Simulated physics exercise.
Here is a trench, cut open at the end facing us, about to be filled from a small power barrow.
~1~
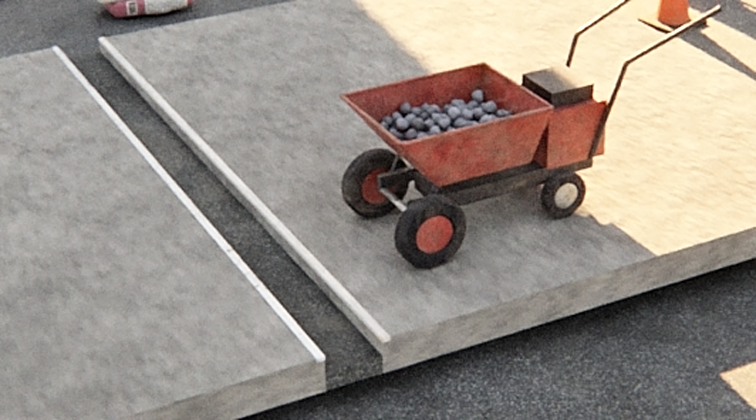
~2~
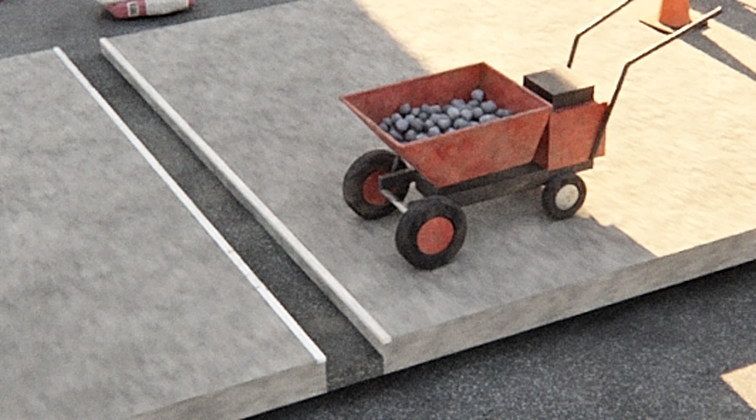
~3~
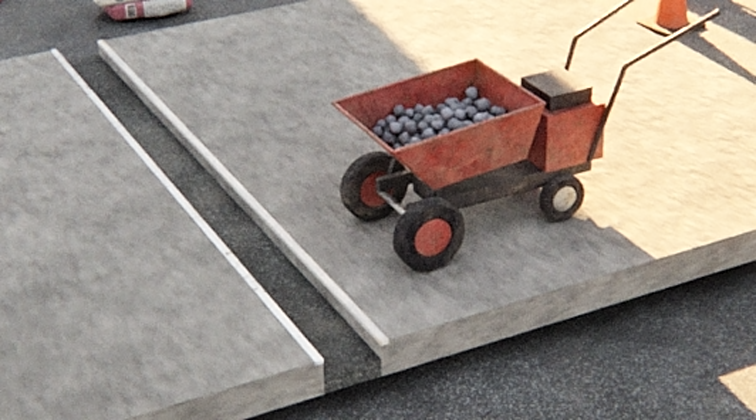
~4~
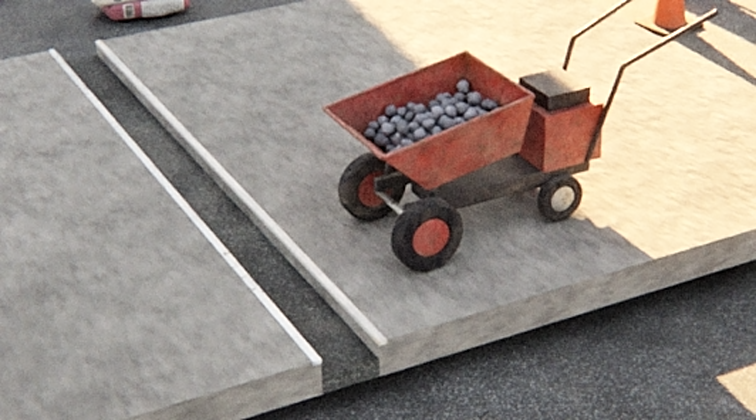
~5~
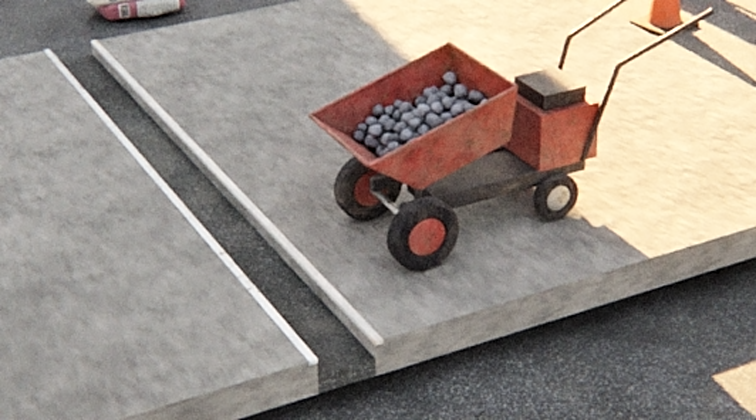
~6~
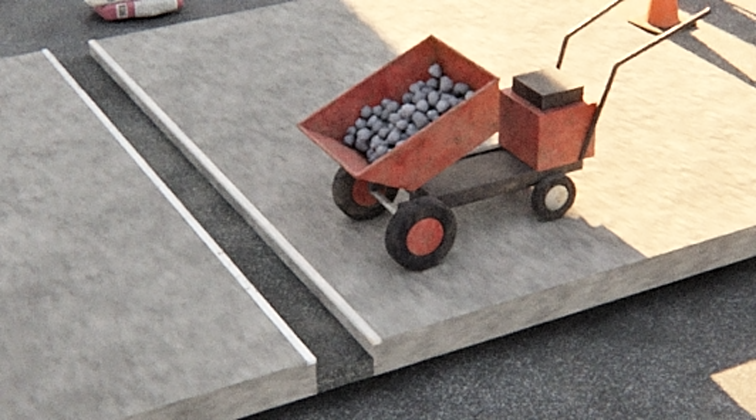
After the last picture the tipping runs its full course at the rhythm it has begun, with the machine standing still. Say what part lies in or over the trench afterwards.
The trench takes over half.
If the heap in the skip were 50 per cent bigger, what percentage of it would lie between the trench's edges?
Some 60 per cent.
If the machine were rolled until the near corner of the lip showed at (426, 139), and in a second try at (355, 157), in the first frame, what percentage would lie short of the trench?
About 10 and 0 per cent.
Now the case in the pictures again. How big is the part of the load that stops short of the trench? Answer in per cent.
Close to 0 per cent.
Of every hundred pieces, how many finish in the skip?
It comes to 10 per cent or so.
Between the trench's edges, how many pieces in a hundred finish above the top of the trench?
Close to 30 per cent.
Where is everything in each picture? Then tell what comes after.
Lip of the skip (402, 145), level; top of the load (460, 125), round cobbles; first edge of the trench (361, 311); far edge (297, 329), the trench under half as wide as the skip, and shallow for its width, in the first picture.
Lip of the skip (401, 147), tipped barely; top of the load (460, 125), in the second picture.
Lip of the skip (393, 153), tipped barely; top of the load (467, 127), in the third picture.
Lip of the skip (383, 158), tipped a little; top of the load (462, 109), in the fourth picture.
Lip of the skip (369, 166), tipped clearly; top of the load (463, 107), in the fifth picture.
Lip of the skip (357, 177), tipped clearly; top of the load (449, 102); first edge of the trench (352, 313); far edge (288, 332), in the sixth picture.
Just after the last frame, skip tipped steeply; every one in the skip.
A moment on, skip tipped right over; roughly two thirds in the skip; roughly a third in or heaped over the trench; just a few beyond it; just a few falling.
Further on, skip tipped right over; about a tenth in the skip; the larger part in or heaped over the trench; about a tenth beyond it.
When it is over, skip tipped right over; about a tenth in the skip; the larger part in or heaped over the trench; about a tenth beyond it.
